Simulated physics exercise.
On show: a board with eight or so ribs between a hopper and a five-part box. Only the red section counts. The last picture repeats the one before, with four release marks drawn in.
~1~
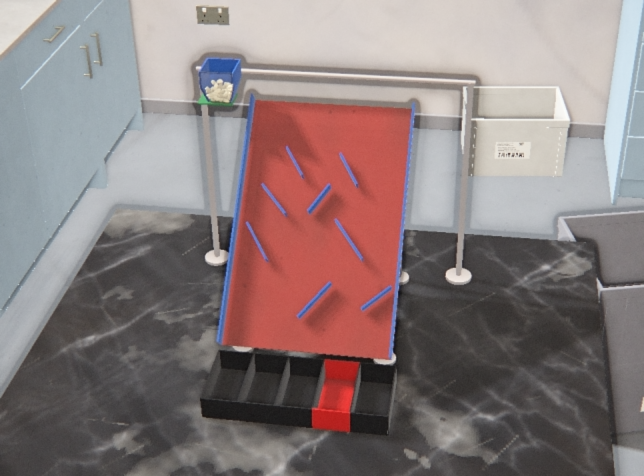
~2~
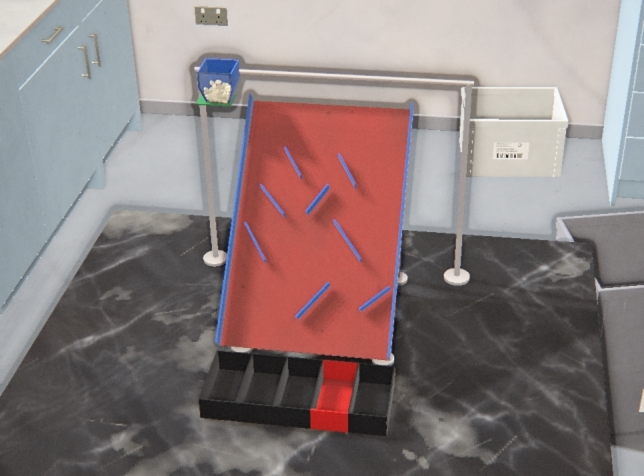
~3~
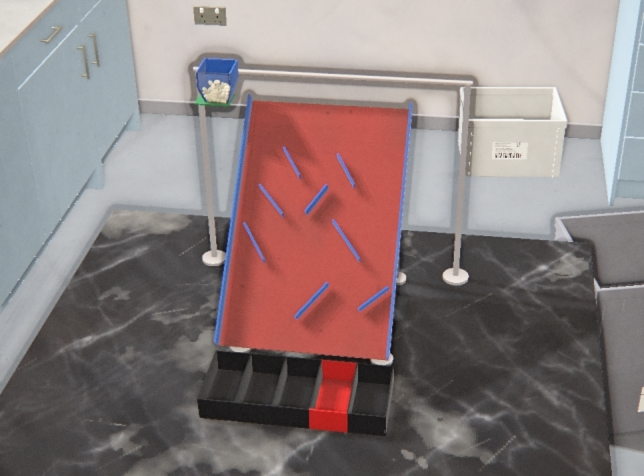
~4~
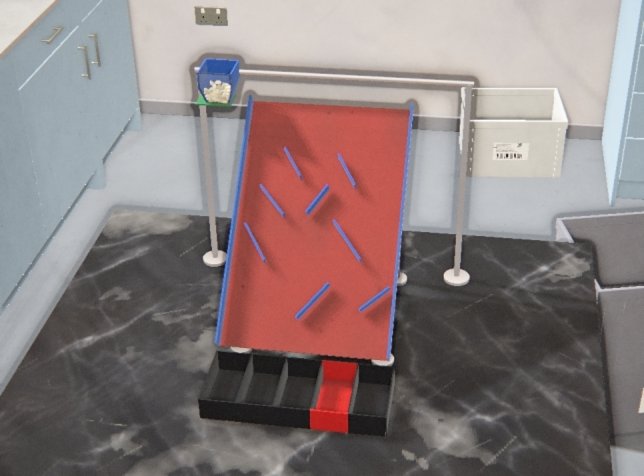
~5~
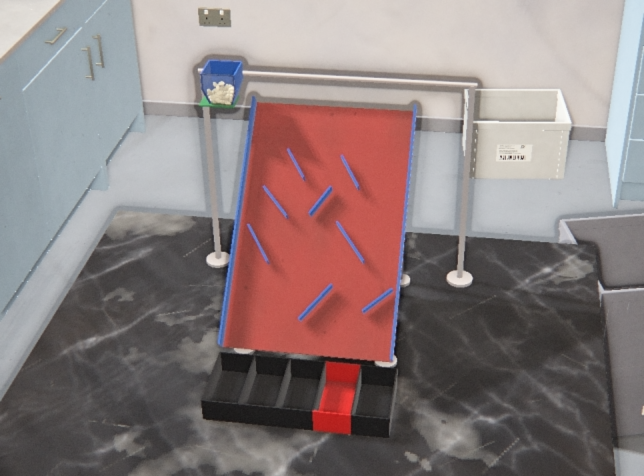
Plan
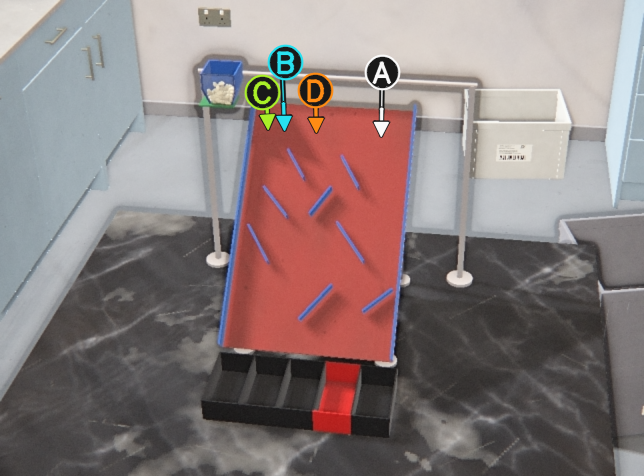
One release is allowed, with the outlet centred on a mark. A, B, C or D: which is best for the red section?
Use mark A.
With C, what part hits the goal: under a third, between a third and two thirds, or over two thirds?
Mark C gives under a third.
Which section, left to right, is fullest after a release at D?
The second from the left.
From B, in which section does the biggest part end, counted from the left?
The second.
On the marked copy, mark A meets the board at (381, 131); mark B meets the board at (284, 125); mark C meets the board at (267, 124); mark D meets the board at (316, 127).
With A, close to half in the red section, close to a third in other sections, a small share held on the board.
With B, none at all in the red section, all but a few in other sections.
With C, none at all in the red section, all but a few in other sections, a small share held on the board.
With D, only a few in the red section, all but a few in other sections.
